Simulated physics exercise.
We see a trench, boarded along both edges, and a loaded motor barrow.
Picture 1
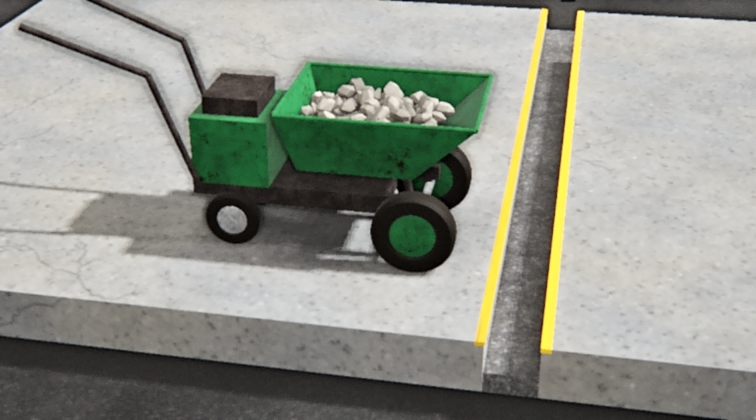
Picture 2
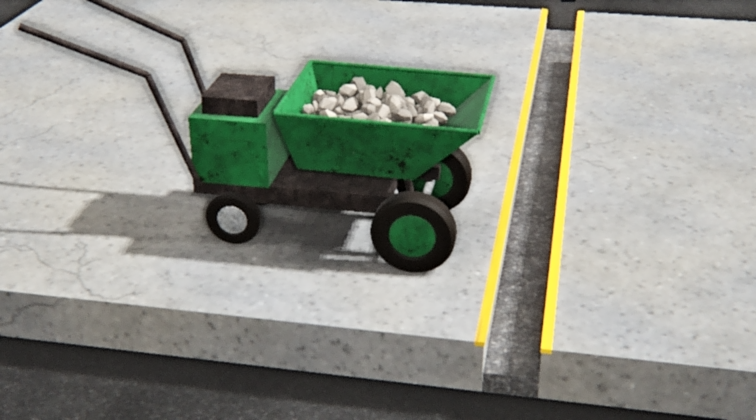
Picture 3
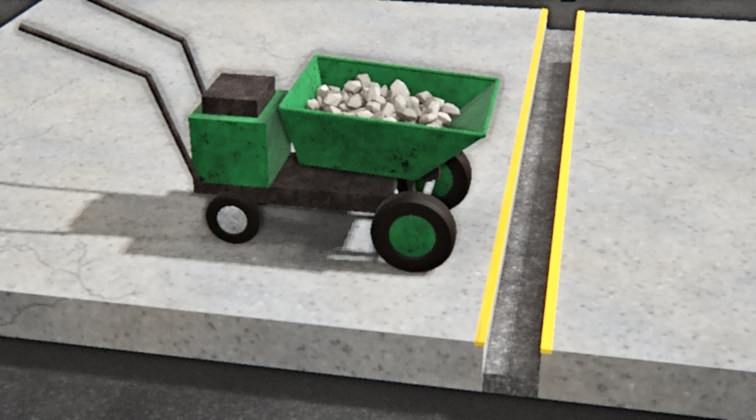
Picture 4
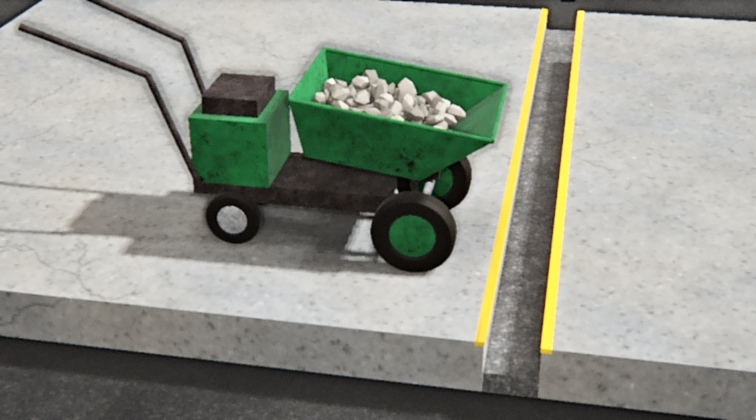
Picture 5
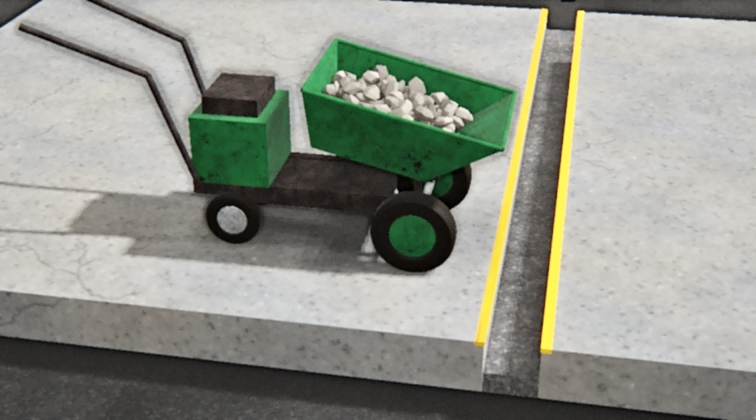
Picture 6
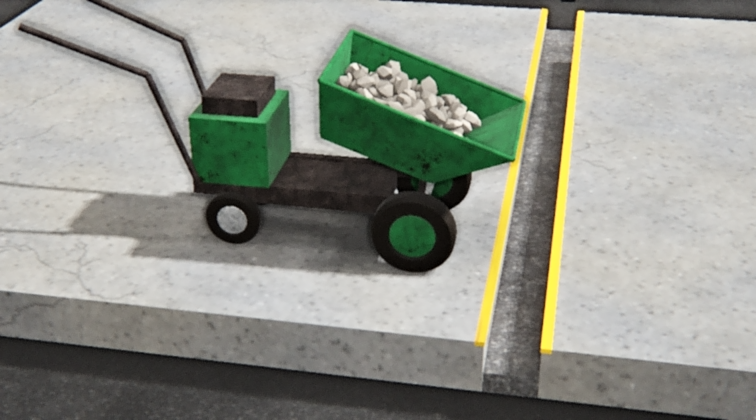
A green skip heaped with pale broken stones sits on a motor barrow with dark handles at the left, seen from above and to one side on a grey concrete slab. To its right, a narrow dark trench with yellow boards along both edges crosses the slab. The skip starts level, then tilts steadily, its back rising and its lip moving right, while barrow and camera stay still.
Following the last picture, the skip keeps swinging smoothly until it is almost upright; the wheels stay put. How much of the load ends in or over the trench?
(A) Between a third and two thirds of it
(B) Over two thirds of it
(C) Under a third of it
(C) Under a third of it.
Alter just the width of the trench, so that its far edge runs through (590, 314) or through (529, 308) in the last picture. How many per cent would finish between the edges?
70 % then 0 %, roughly.
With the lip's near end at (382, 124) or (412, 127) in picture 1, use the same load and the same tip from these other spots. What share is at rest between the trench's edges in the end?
50 % and 70 %.
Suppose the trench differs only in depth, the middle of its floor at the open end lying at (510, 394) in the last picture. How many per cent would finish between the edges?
I'd put it at about 0 in a hundred.
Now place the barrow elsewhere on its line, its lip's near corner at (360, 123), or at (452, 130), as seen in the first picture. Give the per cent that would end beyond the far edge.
Try 1 about 0 %, try 2 about 40 %.
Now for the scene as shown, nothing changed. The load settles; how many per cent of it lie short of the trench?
Around 0 %.
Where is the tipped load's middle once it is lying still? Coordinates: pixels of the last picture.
Last view, centre at rest - approx. (603, 248).
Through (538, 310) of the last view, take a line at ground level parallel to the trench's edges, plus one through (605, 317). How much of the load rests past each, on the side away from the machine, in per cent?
In order: Near 70 %, then 30 %.
Shortly afterwards, skip tipped steeply; the whole lot in the skip.
Next, skip tipped right over; near two thirds in the skip; only a few in or heaped over the trench; near a third beyond it.
Some moments later, skip tipped right over; near a quarter in the skip; only a few in or heaped over the trench; near two thirds beyond it.
In the end, skip tipped right over; near a quarter in the skip; only a few in or heaped over the trench; near two thirds beyond it.
